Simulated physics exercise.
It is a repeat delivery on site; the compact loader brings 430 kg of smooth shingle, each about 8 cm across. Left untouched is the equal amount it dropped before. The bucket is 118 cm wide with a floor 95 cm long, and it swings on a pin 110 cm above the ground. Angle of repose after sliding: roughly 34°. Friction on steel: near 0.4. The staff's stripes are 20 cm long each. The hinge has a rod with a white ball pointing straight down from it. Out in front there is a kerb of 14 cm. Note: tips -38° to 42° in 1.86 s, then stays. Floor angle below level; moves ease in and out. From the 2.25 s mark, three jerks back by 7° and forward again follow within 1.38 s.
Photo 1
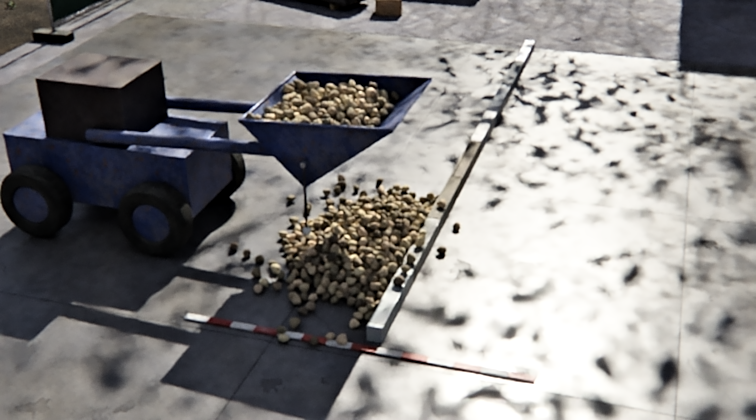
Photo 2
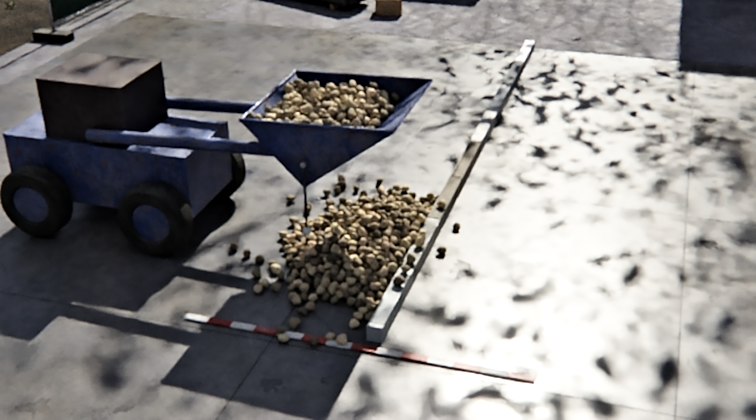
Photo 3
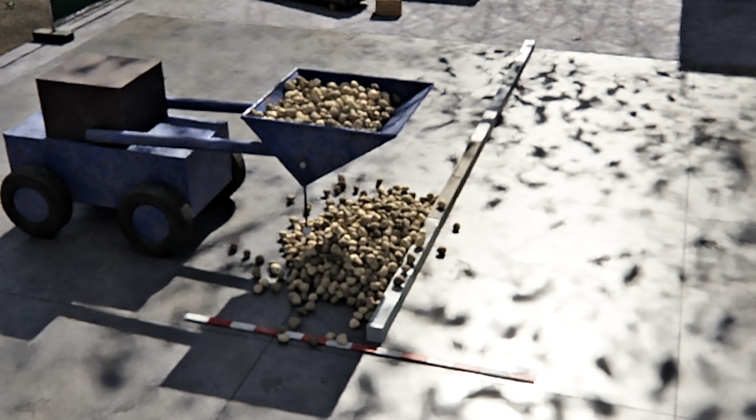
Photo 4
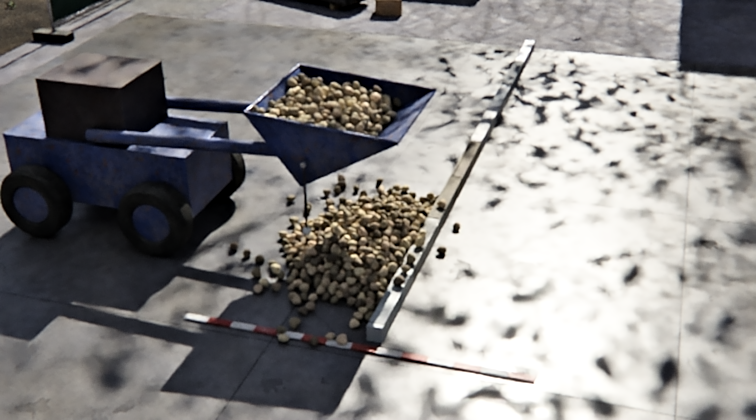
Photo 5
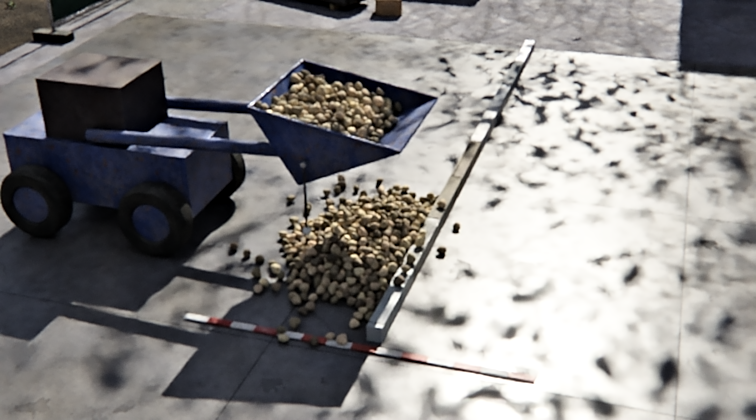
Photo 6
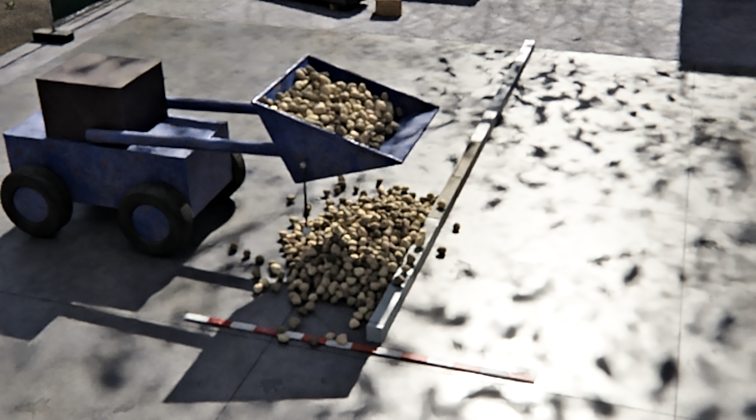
At the start, a blue loader on the left holds a bucket of pale, rounded stones above a heap on the ground beside a long kerb. The bucket slowly tilts forward, its right-hand lip dipping slightly while the stones stay inside, and the loader and heap remain still.
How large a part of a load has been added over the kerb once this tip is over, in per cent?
Around 71 per cent is added.
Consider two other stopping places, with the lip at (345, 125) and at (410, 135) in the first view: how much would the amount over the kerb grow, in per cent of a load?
20 %, then 90 %.
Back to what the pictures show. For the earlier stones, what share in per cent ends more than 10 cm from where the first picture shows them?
I'd say roughly 0 per cent of them.
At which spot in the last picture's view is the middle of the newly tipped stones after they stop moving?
The middle ends up near (451, 254).
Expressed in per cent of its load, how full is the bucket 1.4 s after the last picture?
Around 15 per cent of the load is still inside.
Then, 0.8 s after the last picture the floor is at 30°; in per cent of one load, 93 in the bucket, 106 on this side of the kerb, 1 over the kerb; the foremost stones are at (431, 232).
Then, 1.4 s after the last picture the floor is at 42°; in per cent of one load, 17 in the bucket, 140 on this side of the kerb, 43 over the kerb; the foremost stones are at (522, 274).
Then, 3.5 s after the last picture the floor is at 42°; in per cent of one load, 0 in the bucket, 128 on this side of the kerb, 72 over the kerb; the foremost stones are at (641, 311).
Then, 6.1 s after the last picture the floor is at 42°; in per cent of one load, 0 in the bucket, 128 on this side of the kerb, 72 over the kerb; the foremost stones are at (641, 311). Net gain over the kerb, 71.
